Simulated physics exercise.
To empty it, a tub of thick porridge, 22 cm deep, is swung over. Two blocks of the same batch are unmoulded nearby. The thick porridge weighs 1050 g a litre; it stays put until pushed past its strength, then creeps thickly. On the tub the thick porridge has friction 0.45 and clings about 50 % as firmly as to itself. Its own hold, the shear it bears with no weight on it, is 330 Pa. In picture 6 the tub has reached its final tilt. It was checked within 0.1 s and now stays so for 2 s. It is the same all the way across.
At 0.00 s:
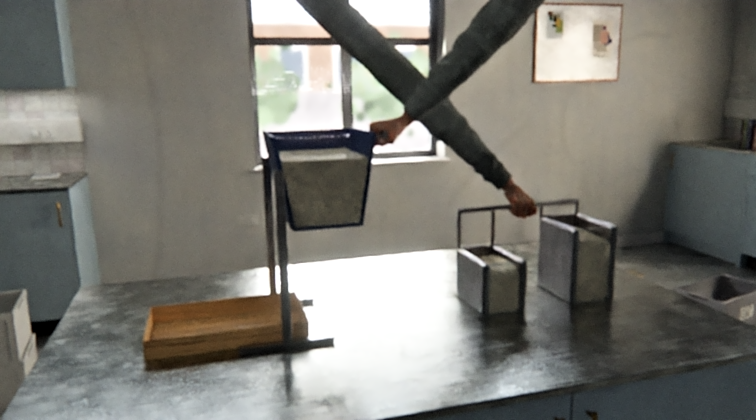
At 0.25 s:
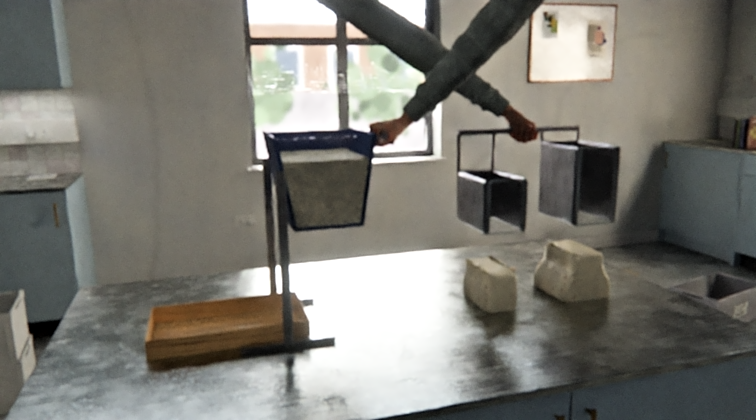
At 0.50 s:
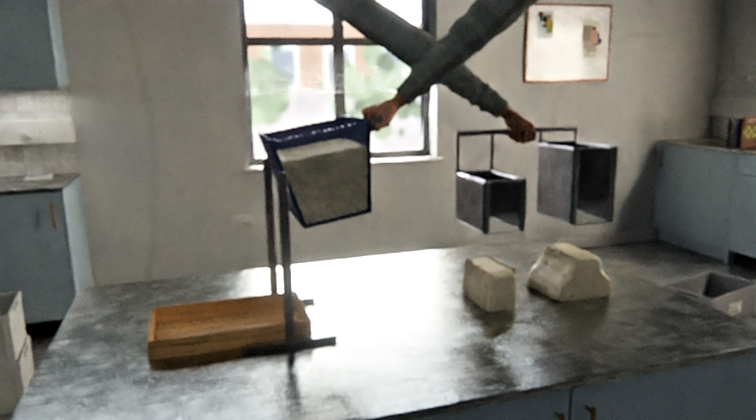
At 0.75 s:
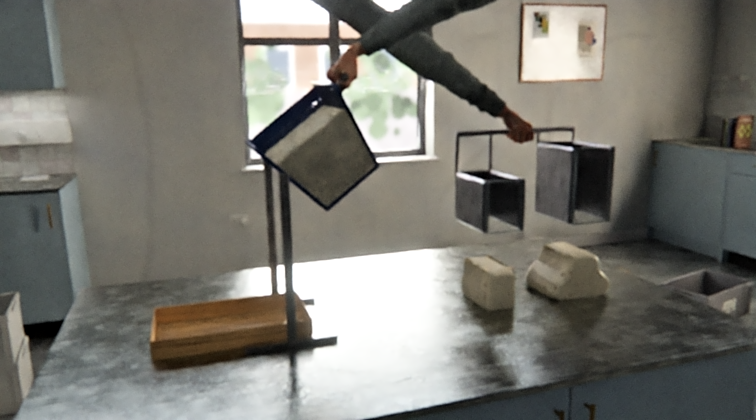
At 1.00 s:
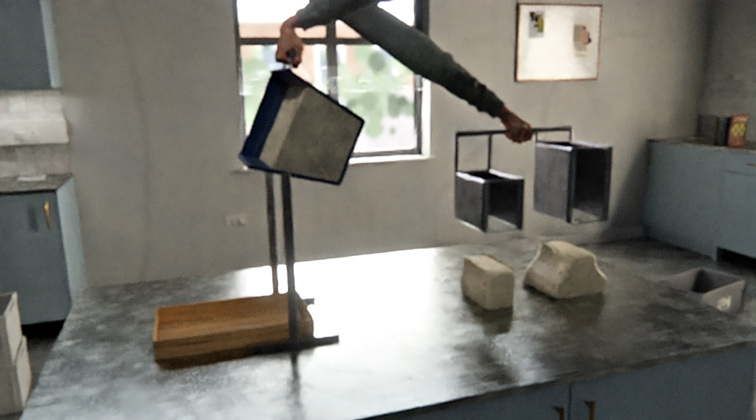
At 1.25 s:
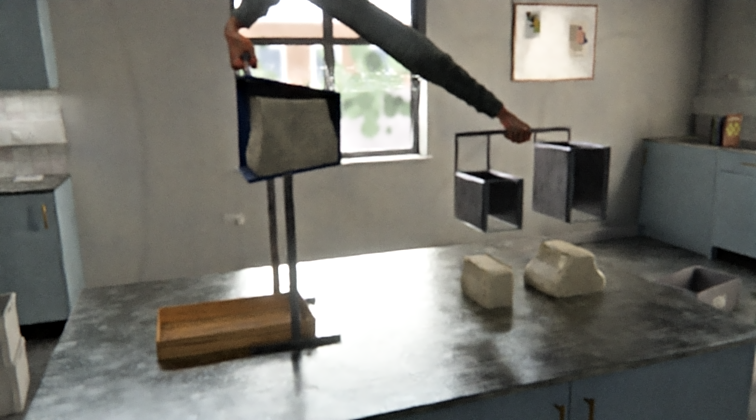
The clip shows one hand lifting two open moulds off pale blocks on a dark table, the right block slumping lower, while another hand swings a dark blue tub of thick porridge leftward onto its side atop a stand.
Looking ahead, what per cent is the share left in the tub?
Expect roughly 47 %.
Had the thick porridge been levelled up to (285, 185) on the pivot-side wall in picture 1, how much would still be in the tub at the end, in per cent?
Then about 100 %.
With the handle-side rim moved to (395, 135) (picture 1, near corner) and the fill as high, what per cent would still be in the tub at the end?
In that case some 30 per cent.
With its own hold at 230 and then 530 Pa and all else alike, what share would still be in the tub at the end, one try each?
In turn about 40 %, 95 %.
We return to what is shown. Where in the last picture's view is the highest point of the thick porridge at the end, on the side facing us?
Near (300, 138).
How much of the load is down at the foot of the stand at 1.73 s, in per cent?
Some 0 per cent.
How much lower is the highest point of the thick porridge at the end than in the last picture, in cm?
About 10 cm.
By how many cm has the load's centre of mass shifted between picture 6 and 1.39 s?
Roughly 5 cm.
After 1.39 s, the tub is at 88 degrees and holds 91 %.
After 1.56 s, the tub is at 88 degrees and holds 63 %.
After 1.73 s, the tub is at 88 degrees and holds 51 %.
After 1.90 s, the tub is at 88 degrees and holds 48 %.
After 3.25 s, the tub is at 88 degrees and holds 47 %.
